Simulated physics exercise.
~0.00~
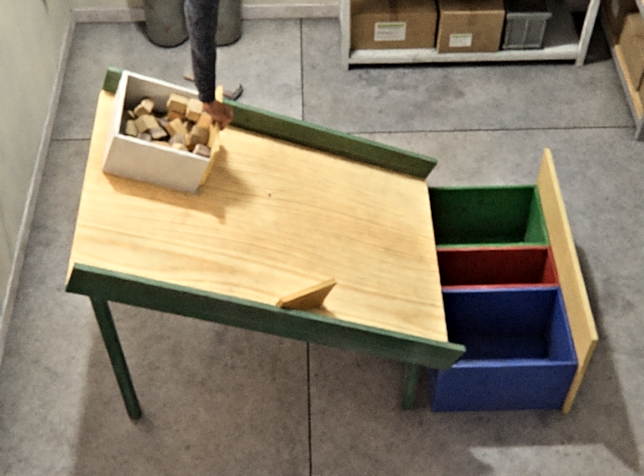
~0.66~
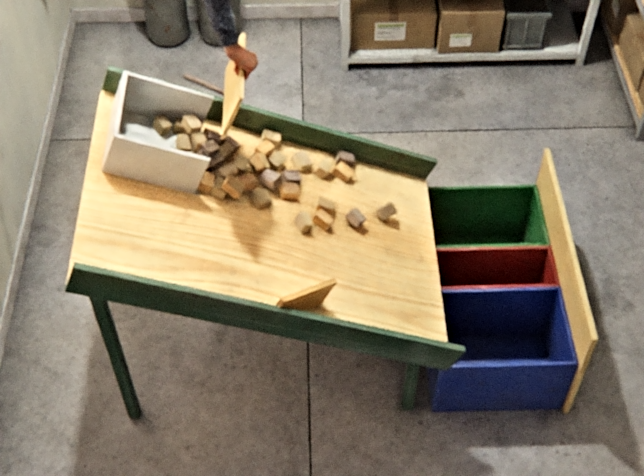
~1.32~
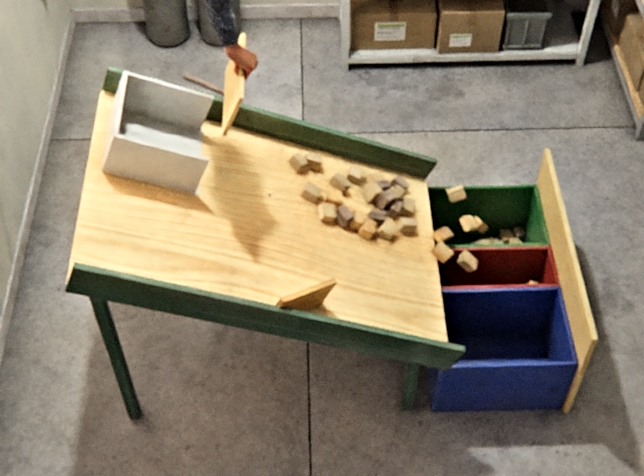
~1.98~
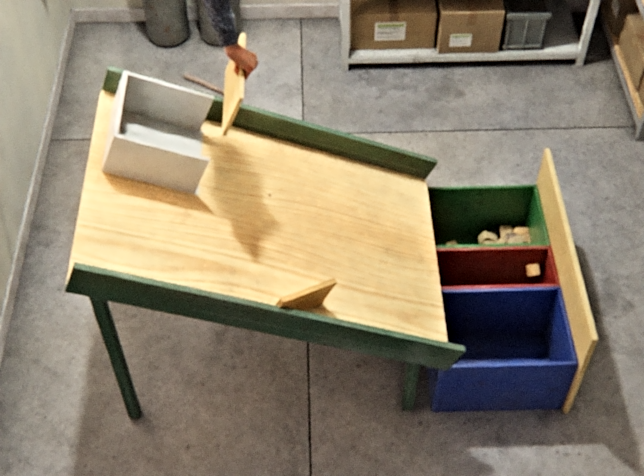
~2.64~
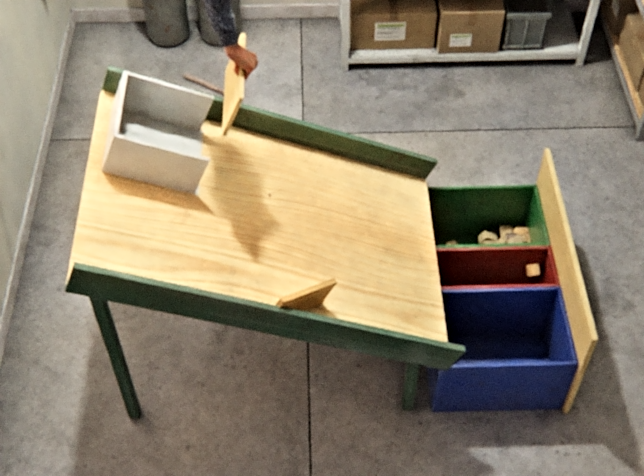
Wooden blocks slide down a tilted table into green and red bins after a gate lifts.
